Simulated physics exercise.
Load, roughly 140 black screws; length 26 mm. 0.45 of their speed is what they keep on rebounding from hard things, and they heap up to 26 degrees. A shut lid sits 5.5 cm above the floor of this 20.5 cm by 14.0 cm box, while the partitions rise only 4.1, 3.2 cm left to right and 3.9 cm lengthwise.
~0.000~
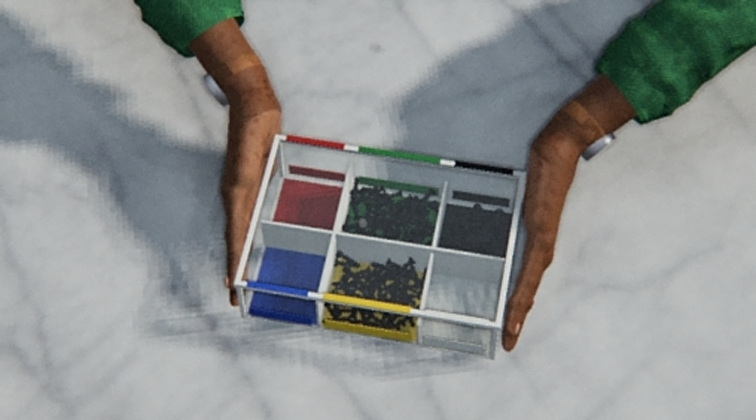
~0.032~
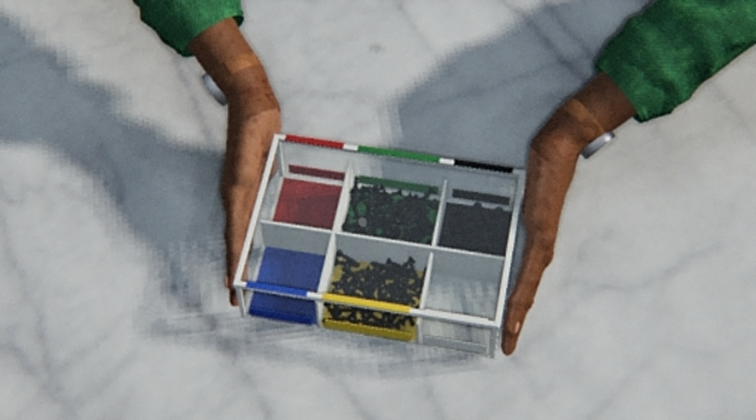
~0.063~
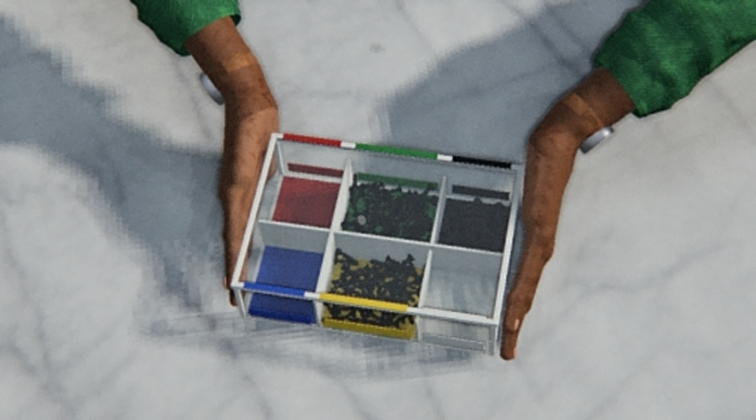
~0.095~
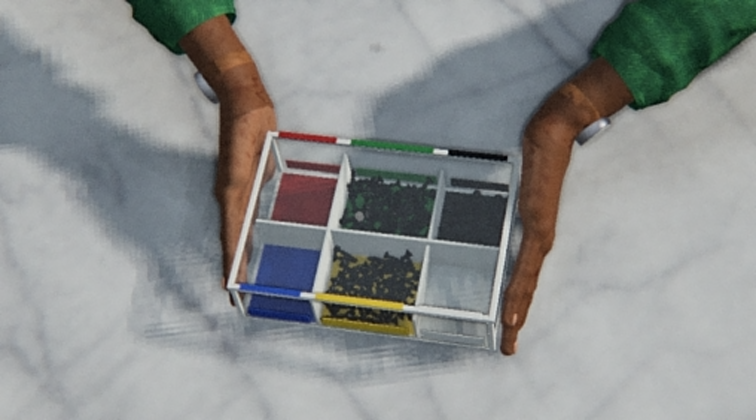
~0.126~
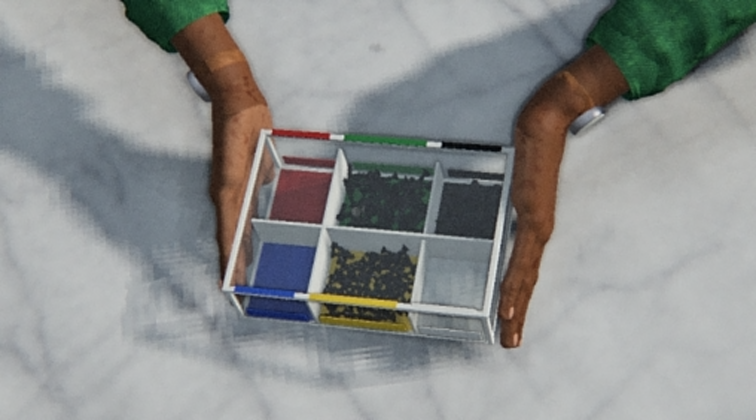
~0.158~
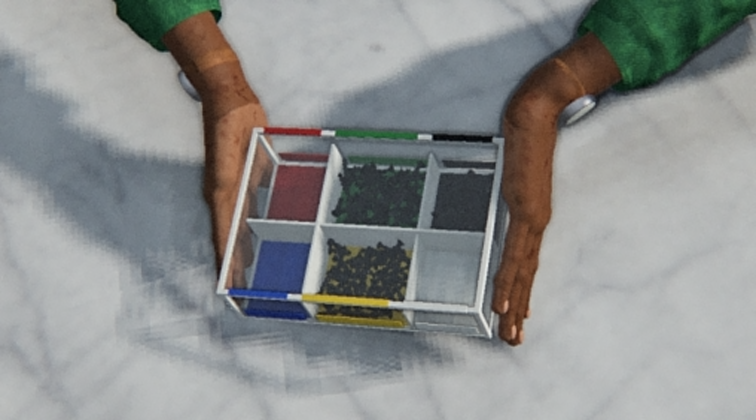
Two hands in green sleeves hold a clear, divided box with coloured edges above a pale marble surface, tilting it slightly and shifting it a little to the left while the dark pieces stay heaped in their compartments.
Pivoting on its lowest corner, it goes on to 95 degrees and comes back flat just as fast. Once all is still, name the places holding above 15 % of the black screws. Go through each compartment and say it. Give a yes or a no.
Red - no; blue - no; green - yes; yellow - yes; white - no; black - no.
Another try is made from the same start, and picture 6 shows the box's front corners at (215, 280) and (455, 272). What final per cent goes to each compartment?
So it works out as red at 0 percent, blue at 0 percent, green at 60 percent, yellow at 40 percent, white at 0 percent and black at 0 percent.
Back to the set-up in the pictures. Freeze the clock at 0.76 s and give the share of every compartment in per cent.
Red 0; blue 0; green 40; yellow 40; white 0; black 15.
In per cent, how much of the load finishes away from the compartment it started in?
My estimate is some 30 per cent.
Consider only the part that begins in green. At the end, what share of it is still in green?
I'd put it at roughly 80 per cent.
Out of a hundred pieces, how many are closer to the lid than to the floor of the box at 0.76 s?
60 per cent, give or take.
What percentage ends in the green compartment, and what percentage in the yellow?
Green: 40; yellow: 45.
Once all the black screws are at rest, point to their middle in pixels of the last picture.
Resting centre estimate: Around (358, 270).
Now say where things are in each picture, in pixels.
Box tilt 0 degrees, front corners at (240, 282) and (496, 324); green 40 %, yellow 40 %, black 20 %, in the first picture.
Box tilt 1 degrees, front corners at (239, 283) and (495, 323), in the second picture.
Box tilt 3 degrees, front corners at (237, 283) and (493, 321), in the third picture.
Box tilt 6 degrees, front corners at (234, 285) and (489, 317), lowest corner left front, in the fourth picture.
Box tilt 10 degrees, front corners at (229, 287) and (483, 313), lowest corner left front, in the fifth picture.
Box tilt 15 degrees, front corners at (223, 290) and (475, 309), lowest corner left front; green 40 %, yellow 40 %, black 20 %. Its pace works out near 150 degrees a second, in the sixth picture.
Then, at 0.76 s, tilt 95 degrees; green 40 %, yellow 40 %, black 15 %.
After 1.15 s, tilt 42 degrees; blue 10 %, green 45 %, yellow 45 %, black 5 %.
Then, at 1.64 s, tilt 0 degrees; blue 10 %, green 40 %, yellow 45 %.
At rest (1.9 s), red 0 %, blue 10 %, green 40 %, yellow 45 %, white 0 %, black 0 %.
